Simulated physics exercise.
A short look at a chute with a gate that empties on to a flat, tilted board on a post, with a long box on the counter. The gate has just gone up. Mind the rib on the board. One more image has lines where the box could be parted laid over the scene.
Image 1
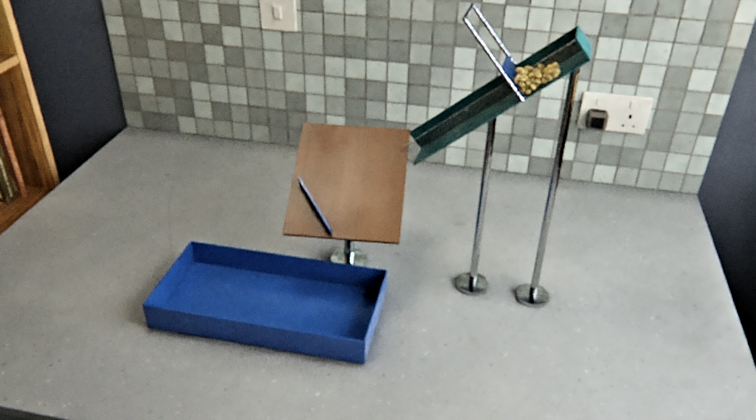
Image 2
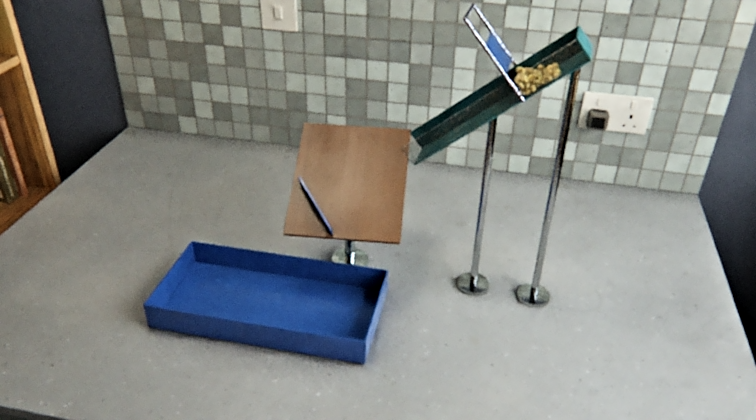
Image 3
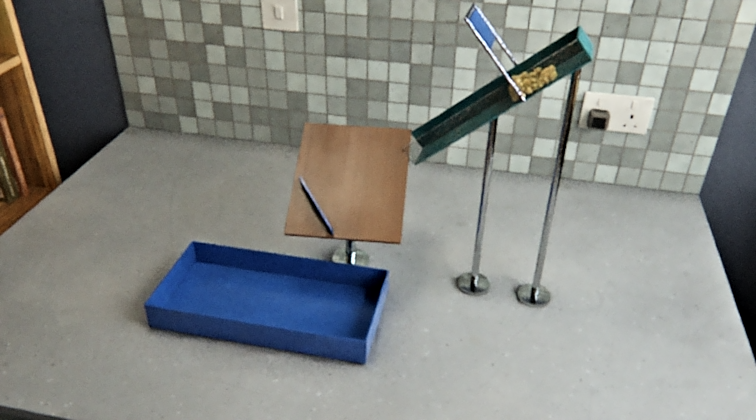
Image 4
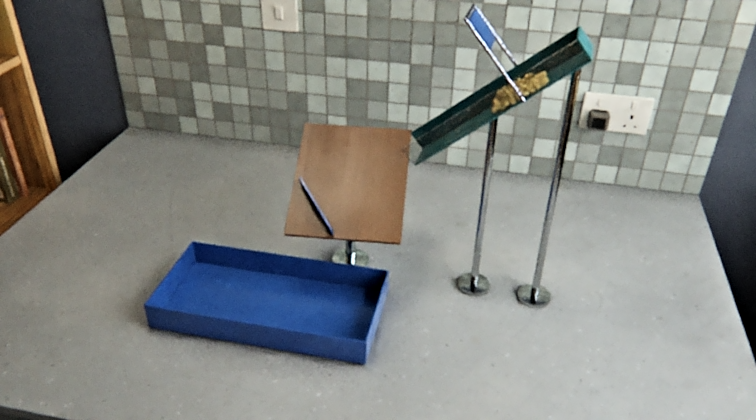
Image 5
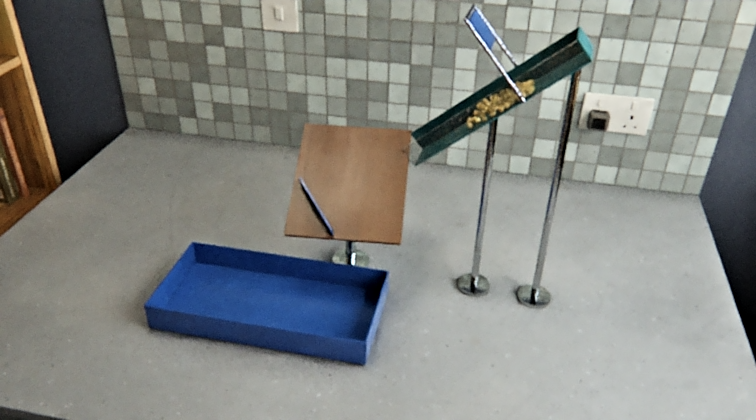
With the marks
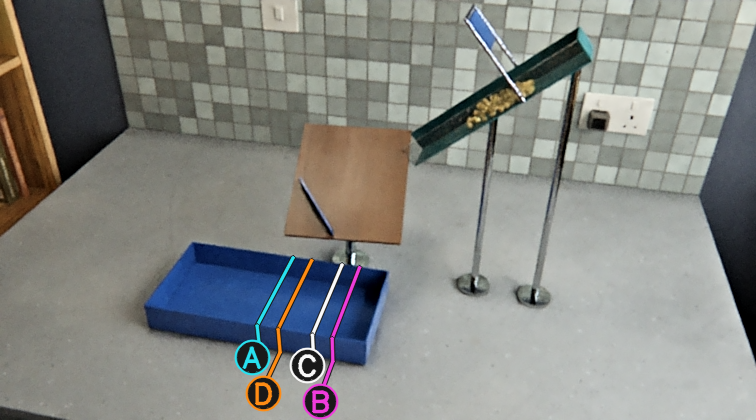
We see a green chute sloping down to the left above a tilted brown board and a blue box on a grey counter; a blue gate rises, and a pile of small yellowish pieces slides partway down the chute.
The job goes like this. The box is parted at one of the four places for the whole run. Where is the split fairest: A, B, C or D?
Go for B.
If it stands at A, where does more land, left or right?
The right side.
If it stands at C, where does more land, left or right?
More lands on the right.
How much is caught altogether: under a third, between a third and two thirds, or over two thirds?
About that: Over two thirds.
On the marked copy, line A crosses the front rim at (257, 324); line B crosses the front rim at (332, 337); line C crosses the front rim at (312, 334); line D crosses the front rim at (278, 328).
For line A, of what is caught, a stray few on the left of the divider, nearly all on the right.
For line B, of what is caught, about a third on the left of the divider, about two thirds on the right.
For line C, of what is caught, a small part on the left of the divider, nearly all on the right.
For line D, of what is caught, a stray few on the left of the divider, nearly all on the right.
